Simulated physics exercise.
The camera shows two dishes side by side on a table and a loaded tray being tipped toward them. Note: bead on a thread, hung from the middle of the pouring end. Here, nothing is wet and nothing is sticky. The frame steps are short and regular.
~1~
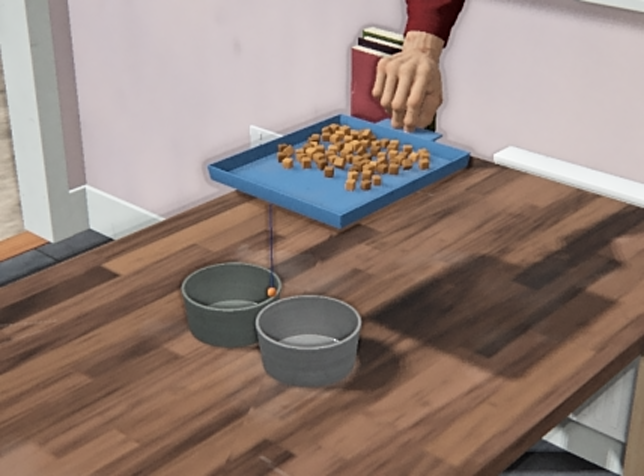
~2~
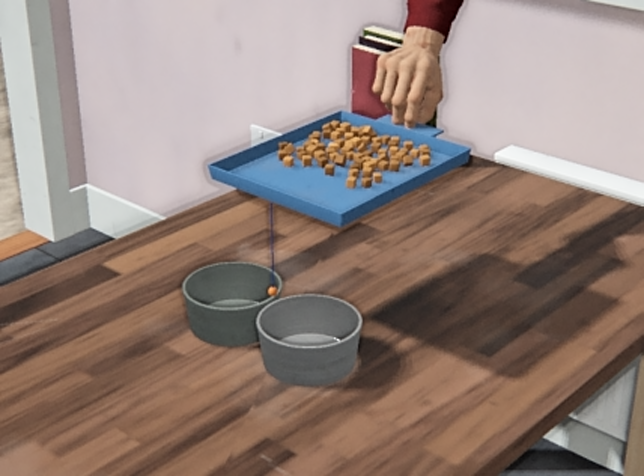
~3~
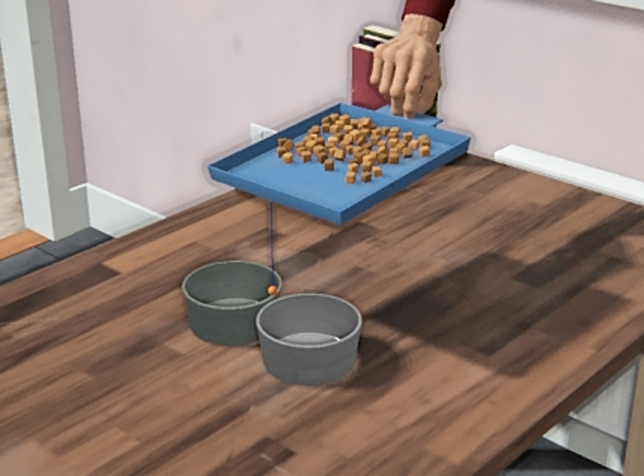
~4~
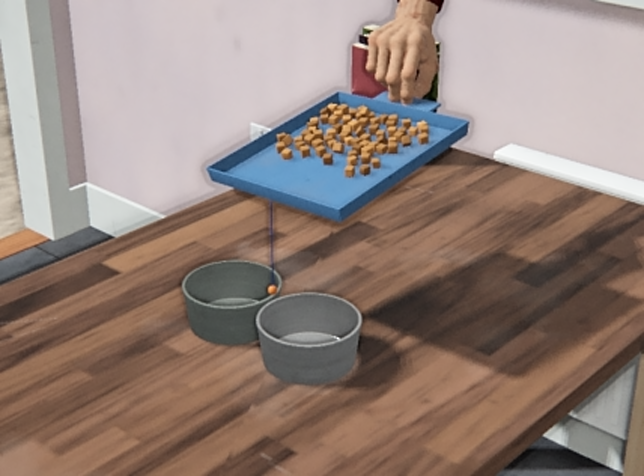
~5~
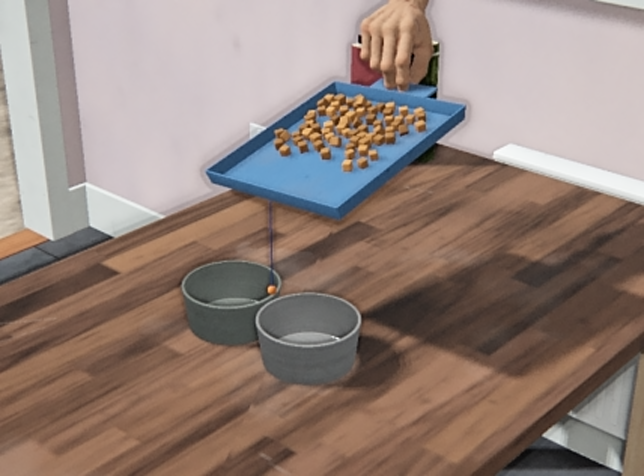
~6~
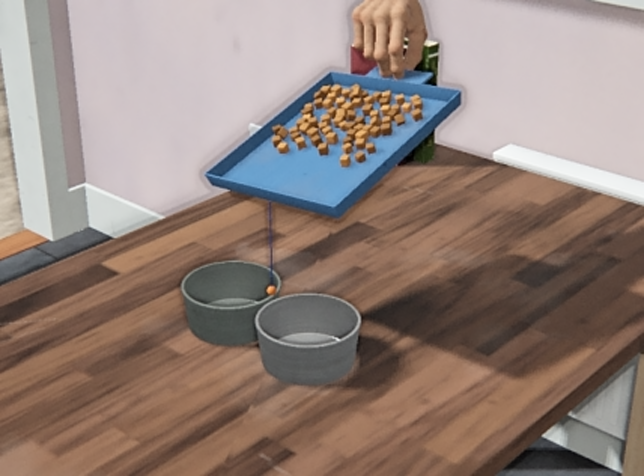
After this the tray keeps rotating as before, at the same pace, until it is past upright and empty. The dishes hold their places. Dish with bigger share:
More pours into the left one.
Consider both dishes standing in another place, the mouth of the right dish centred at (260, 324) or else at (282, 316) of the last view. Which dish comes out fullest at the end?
Results - the dish on the left side first, the dish on the left side second.
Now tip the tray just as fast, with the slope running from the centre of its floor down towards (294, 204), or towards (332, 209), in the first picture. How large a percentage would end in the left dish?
First some 0, then 0 per cent.
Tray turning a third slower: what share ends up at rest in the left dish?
About 40 %.
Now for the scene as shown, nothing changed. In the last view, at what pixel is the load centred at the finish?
Centre at rest: Close to (204, 327).
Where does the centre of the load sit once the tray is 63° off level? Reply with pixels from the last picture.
Its middle sits at about pixel (248, 163).
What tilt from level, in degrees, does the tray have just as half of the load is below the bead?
It has tipped about 120 degrees.
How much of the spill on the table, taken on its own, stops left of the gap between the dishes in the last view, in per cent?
Some 100 %.
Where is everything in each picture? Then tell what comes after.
The first frame shows corners of the pouring end (211, 165) and (340, 213), level; middle of the load (346, 155), brown sugar cubes; left dish (197, 320); right dish (273, 358); bead on its thread (272, 293).
The second frame shows corners of the pouring end (211, 165) and (341, 212), level; middle of the load (346, 152).
The third frame shows corners of the pouring end (210, 165) and (340, 210), tipped barely, lowest at the left corner; middle of the load (346, 146).
The fourth frame shows corners of the pouring end (210, 167) and (338, 207), tipped a little, lowest at the left corner; middle of the load (345, 137).
The fifth frame shows corners of the pouring end (208, 170) and (336, 206), tipped a little, lowest at the left corner; middle of the load (342, 129).
The sixth frame shows corners of the pouring end (208, 173) and (334, 205), tipped clearly, lowest at the left corner; middle of the load (352, 116); left dish (196, 318); right dish (273, 356).
Just after the last frame, tray tipped steeply; almost all on the tray; just a few in the air.
A moment on, tray tipped past a quarter turn; the larger part on the tray; just a few in the left dish; about a tenth outside both; just a few in the air.
Further on, tray tipped past a quarter turn; roughly half in the left dish; roughly half outside both.
When it is over, tray tipped past a quarter turn; not one in the right dish; roughly half in the left dish; roughly half outside both.
